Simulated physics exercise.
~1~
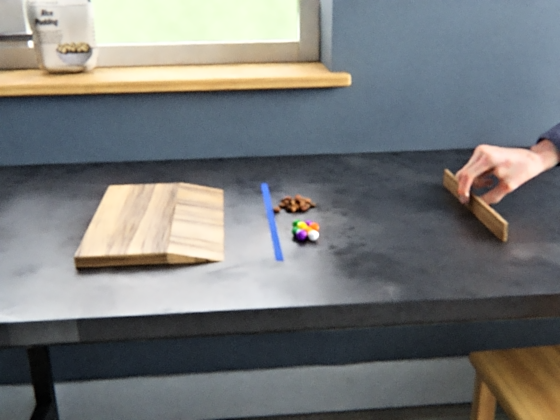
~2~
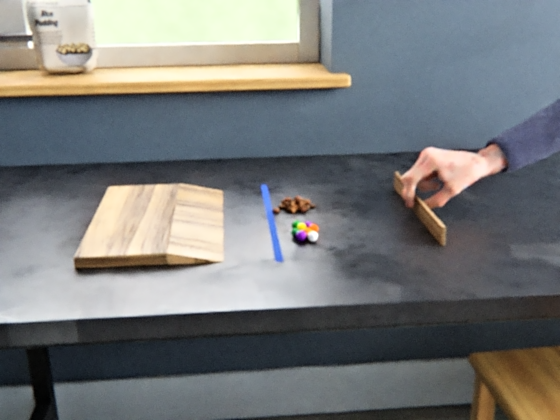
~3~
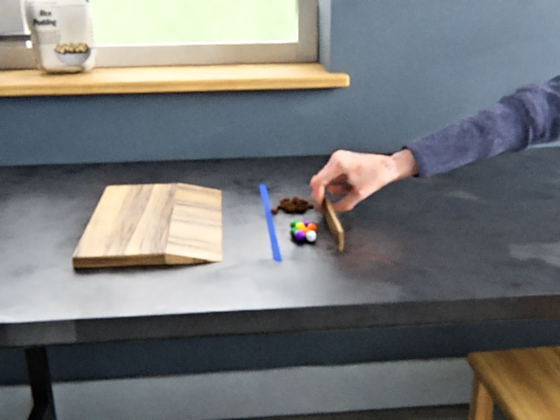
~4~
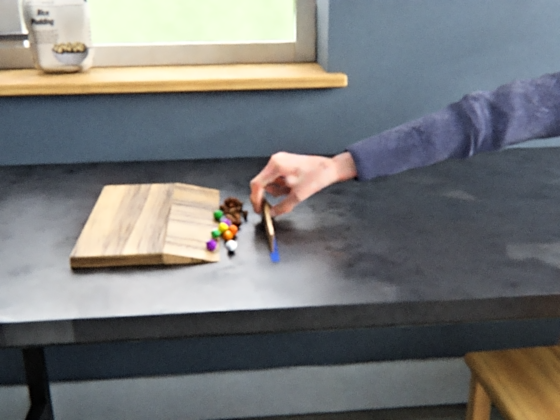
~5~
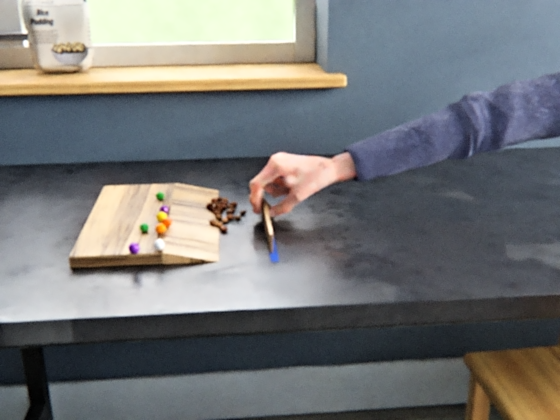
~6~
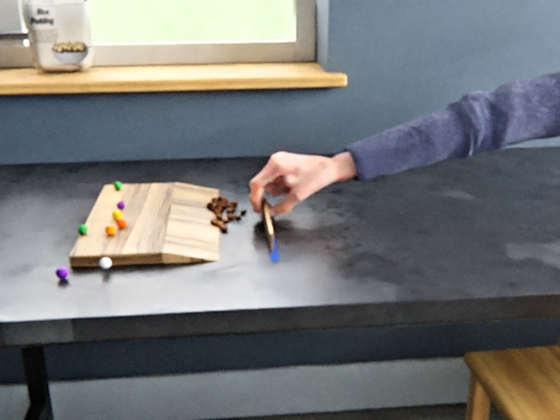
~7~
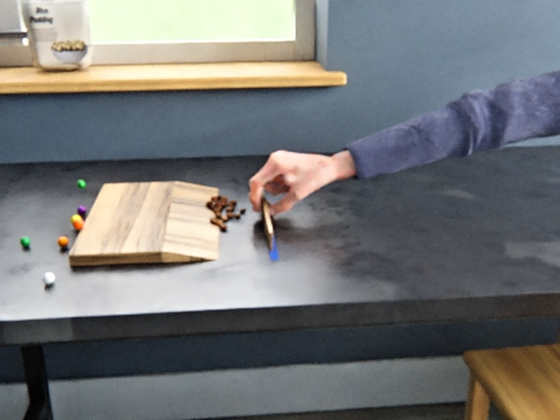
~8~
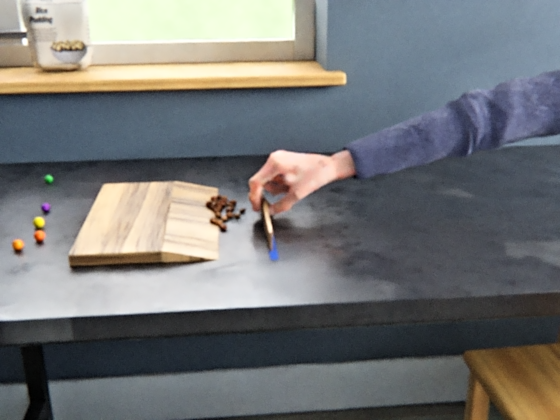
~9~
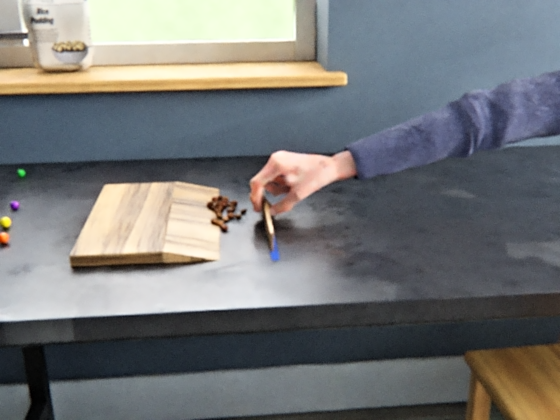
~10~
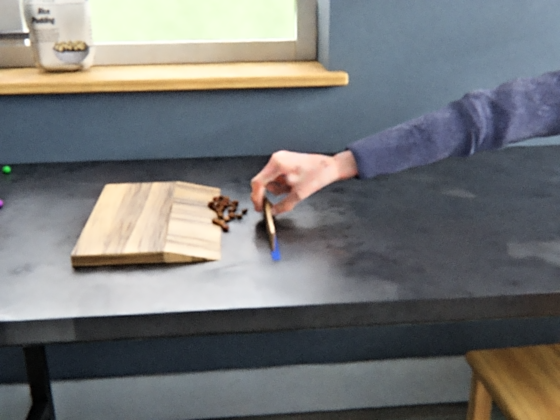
A hand in a dark blue sleeve holds a strip of wood upright at the right of a dark tabletop, seen from the front and slightly above, beneath a window sill with a jar. Left of centre lies a low wooden wedge, with a line of blue tape, brown bits and, nearer, colourful little balls to its right. The hand slides the strip left, pushing both batches across the tape, and stops there. The balls roll on up the wedge and over its far edge, while the brown bits halt around its foot. The balls spread leftward and leave view until only a couple remain at the left edge, the brown bits staying put.
